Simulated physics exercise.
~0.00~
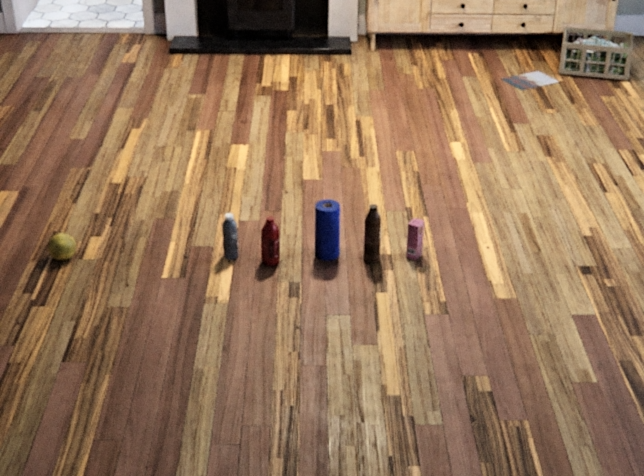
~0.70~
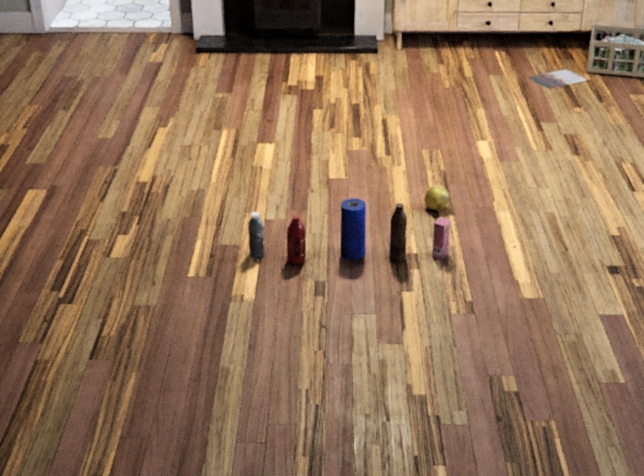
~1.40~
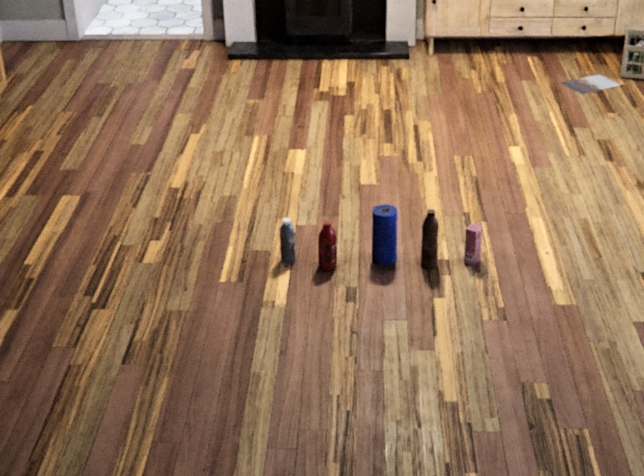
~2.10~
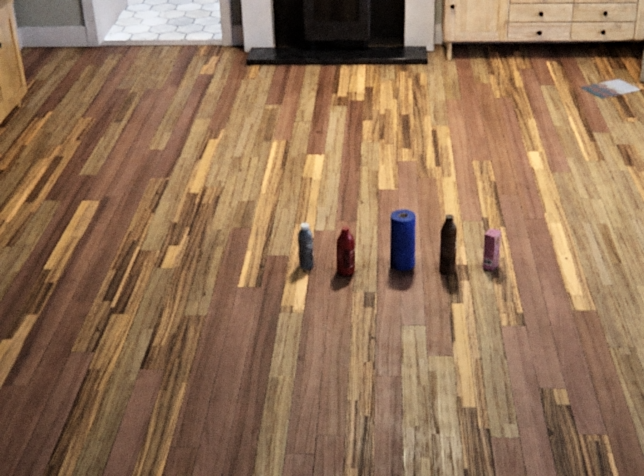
In the video, a yellow ball rolls right across a wooden floor and appears near the pink carton at the right end of a row of five household items, then is no longer seen as the view pans left, with all five still standing.
